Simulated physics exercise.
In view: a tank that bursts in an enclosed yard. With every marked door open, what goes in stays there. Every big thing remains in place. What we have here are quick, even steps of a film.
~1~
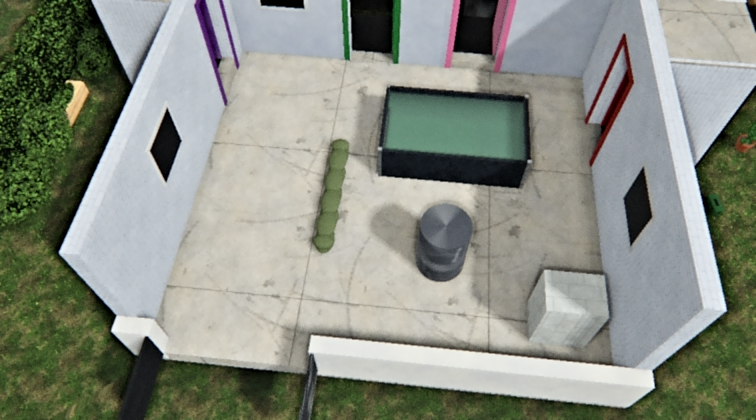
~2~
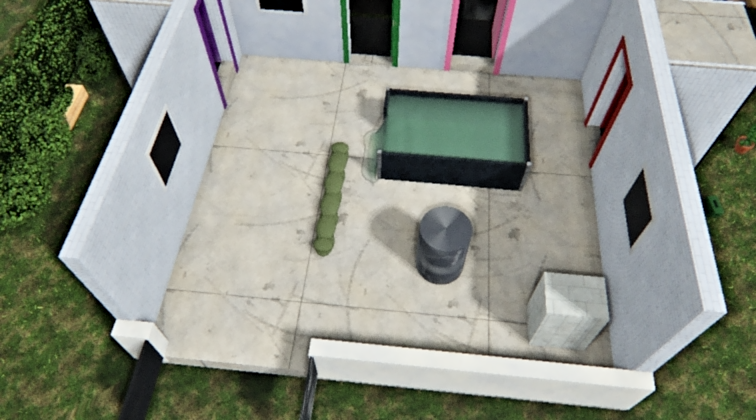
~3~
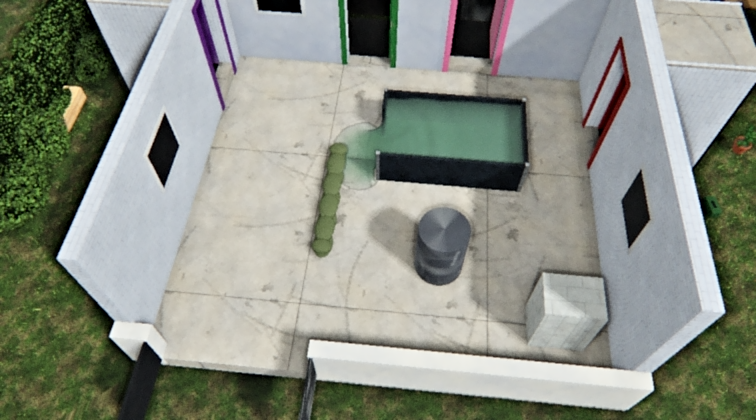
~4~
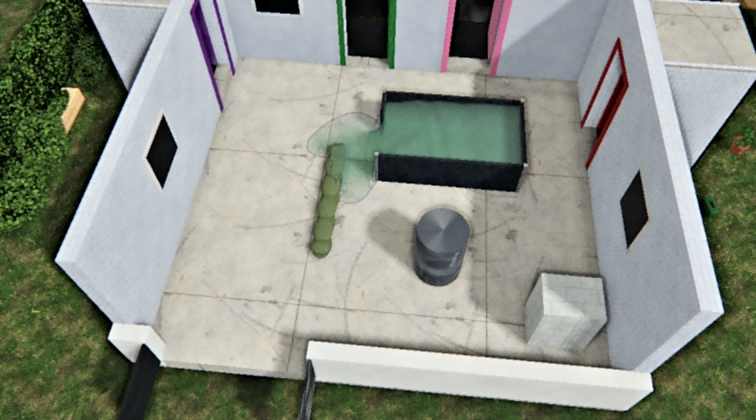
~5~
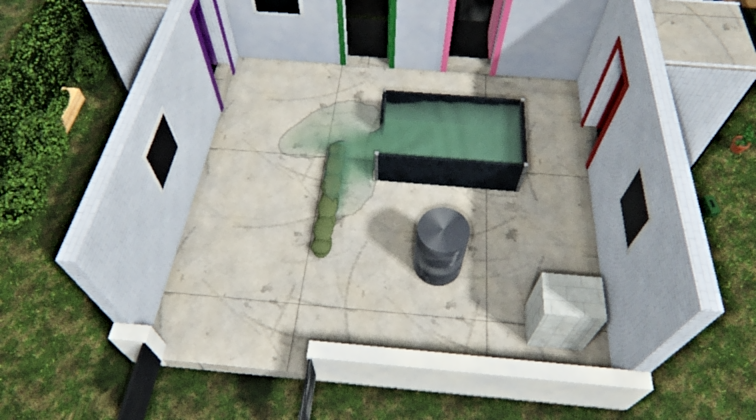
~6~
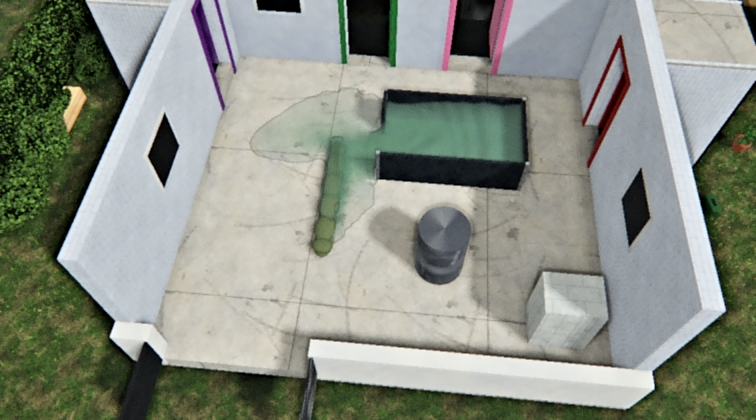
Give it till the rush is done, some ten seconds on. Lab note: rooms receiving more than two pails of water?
Result: Green door above two pails; red door within two pails; purple door within two pails; pink door within two pails.
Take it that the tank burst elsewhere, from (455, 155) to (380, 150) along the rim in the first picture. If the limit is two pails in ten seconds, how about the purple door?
In that case, purple stays within limits.
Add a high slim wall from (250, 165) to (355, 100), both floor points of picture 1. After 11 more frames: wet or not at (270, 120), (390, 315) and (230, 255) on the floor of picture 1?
Taking the points in the order given, they are high and dry, inundated and inundated.
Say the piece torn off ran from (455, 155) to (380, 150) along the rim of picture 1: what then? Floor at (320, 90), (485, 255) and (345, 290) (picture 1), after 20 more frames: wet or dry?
The first spot is spared, the second soaked and the third soaked.
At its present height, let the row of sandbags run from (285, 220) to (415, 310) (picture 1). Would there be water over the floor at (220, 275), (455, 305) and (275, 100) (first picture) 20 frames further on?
The three points, in order, are soaked, untouched and soaked.
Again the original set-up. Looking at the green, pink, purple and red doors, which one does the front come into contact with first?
It's the purple door.
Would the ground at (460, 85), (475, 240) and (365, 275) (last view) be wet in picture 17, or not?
The three points read clear, clear and soaked through.
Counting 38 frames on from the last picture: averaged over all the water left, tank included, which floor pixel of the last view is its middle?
Estimate: (364, 181).
A moment on, water covers 25 % of the floor; the green door not reached, the red door not reached, the purple door wet at the sill, nothing in, the pink door not reached.
Next, water covers 45 % of the floor; the green door wet at the sill, nothing in, the red door not reached, the purple door wet at the sill, nothing in, the pink door not reached.
Then, water covers 45 % of the floor; the green door wet at the sill, nothing in, the red door not reached, the purple door wet at the sill, nothing in, the pink door not reached.
Later, water covers 80 % of the floor; the green door under two buckets in, the red door not reached, the purple door wet at the sill, nothing in, the pink door wet at the sill, nothing in.
In the end, water covers 95 % of the floor; the green door over two buckets in, the red door wet at the sill, nothing in, the purple door wet at the sill, nothing in, the pink door wet at the sill, nothing in.
